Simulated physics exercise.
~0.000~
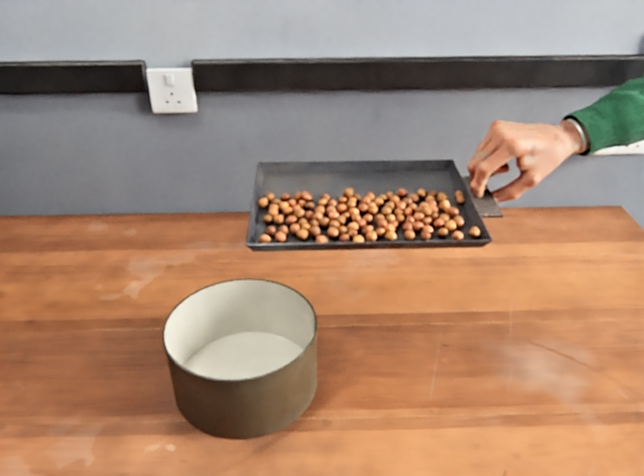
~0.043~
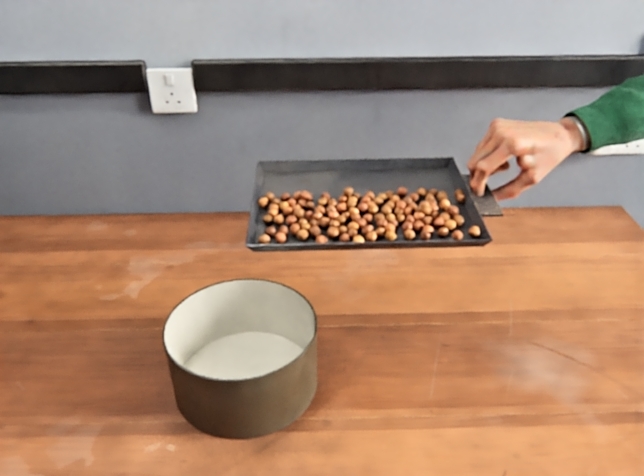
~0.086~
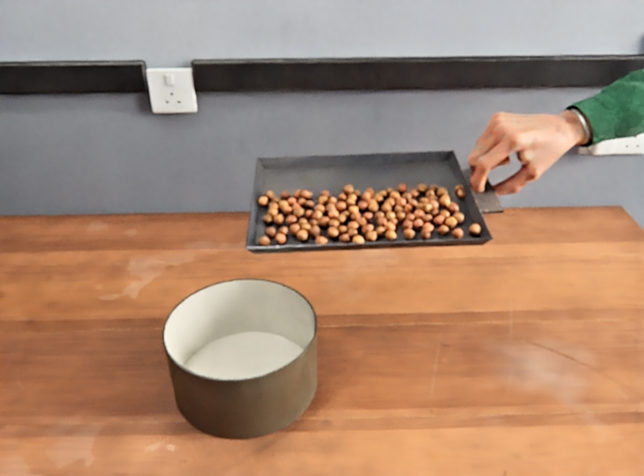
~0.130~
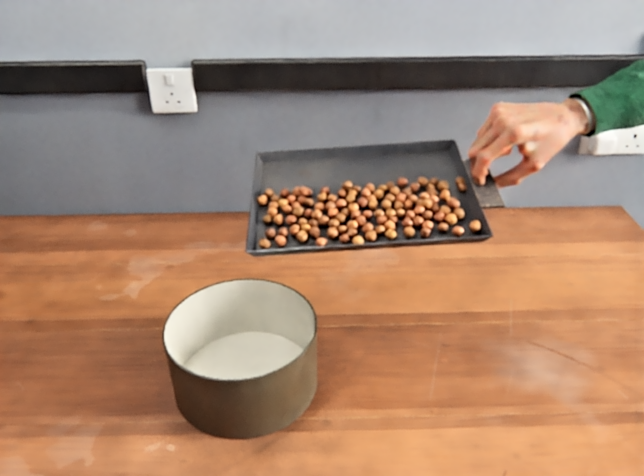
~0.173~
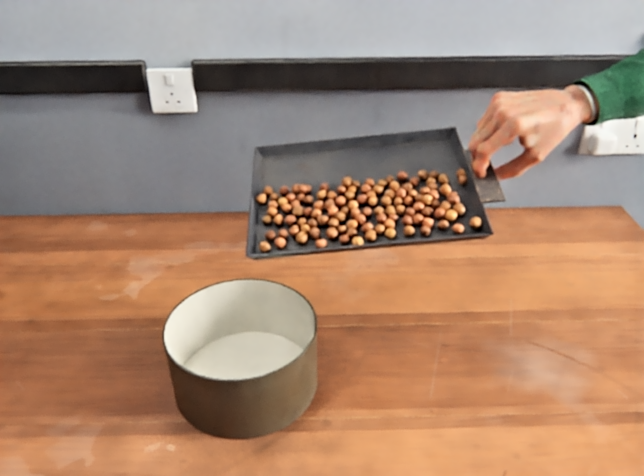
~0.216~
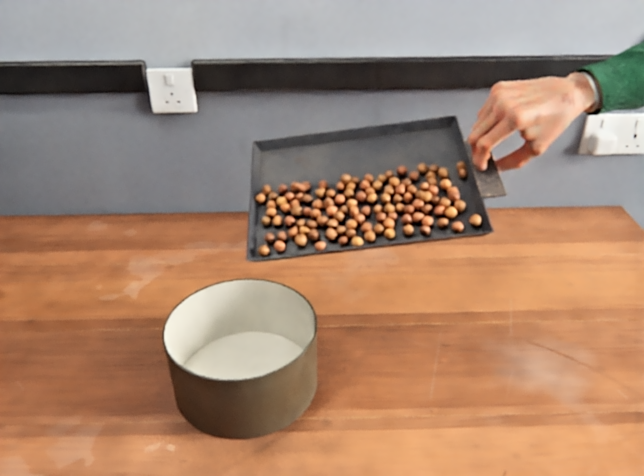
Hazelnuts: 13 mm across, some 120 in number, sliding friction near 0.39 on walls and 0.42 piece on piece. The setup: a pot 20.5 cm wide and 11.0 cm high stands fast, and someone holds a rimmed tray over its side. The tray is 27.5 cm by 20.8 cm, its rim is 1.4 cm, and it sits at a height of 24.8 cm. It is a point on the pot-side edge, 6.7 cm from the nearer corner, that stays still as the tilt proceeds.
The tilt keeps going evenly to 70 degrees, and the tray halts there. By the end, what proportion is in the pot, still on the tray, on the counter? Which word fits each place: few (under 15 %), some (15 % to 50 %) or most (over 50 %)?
Pot gets most; tray gets few; counter gets some.
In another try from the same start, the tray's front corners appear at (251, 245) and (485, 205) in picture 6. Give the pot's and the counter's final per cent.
Split: Pot = 100, counter = 0.
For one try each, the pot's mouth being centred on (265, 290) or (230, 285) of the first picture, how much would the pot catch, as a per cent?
First try about 5 per cent, second try about 0 per cent.
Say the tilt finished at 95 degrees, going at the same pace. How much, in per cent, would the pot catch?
It would be near 60 per cent.
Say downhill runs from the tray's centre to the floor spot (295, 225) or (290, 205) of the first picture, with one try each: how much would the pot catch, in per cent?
Near 95 and 50 percent, in that order.
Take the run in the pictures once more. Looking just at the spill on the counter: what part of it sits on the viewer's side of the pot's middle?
About 90 percent of the spill.
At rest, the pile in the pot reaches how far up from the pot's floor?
Measured height: Approx. 2.0 cm.
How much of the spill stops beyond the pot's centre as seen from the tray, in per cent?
About 20 %.
Then, at 0.46 s, tilt 44 degrees; the tray holds 100 %, the pot 0 %.
After 0.63 s, tilt 62 degrees; the tray holds 80 %, the pot 0 %.
Then, at 0.91 s, tilt 70 degrees; the tray holds 5 %, the pot 40 %.
In the end, at 1.9 s, pot 60 %, tray 0 %, counter 40 %.
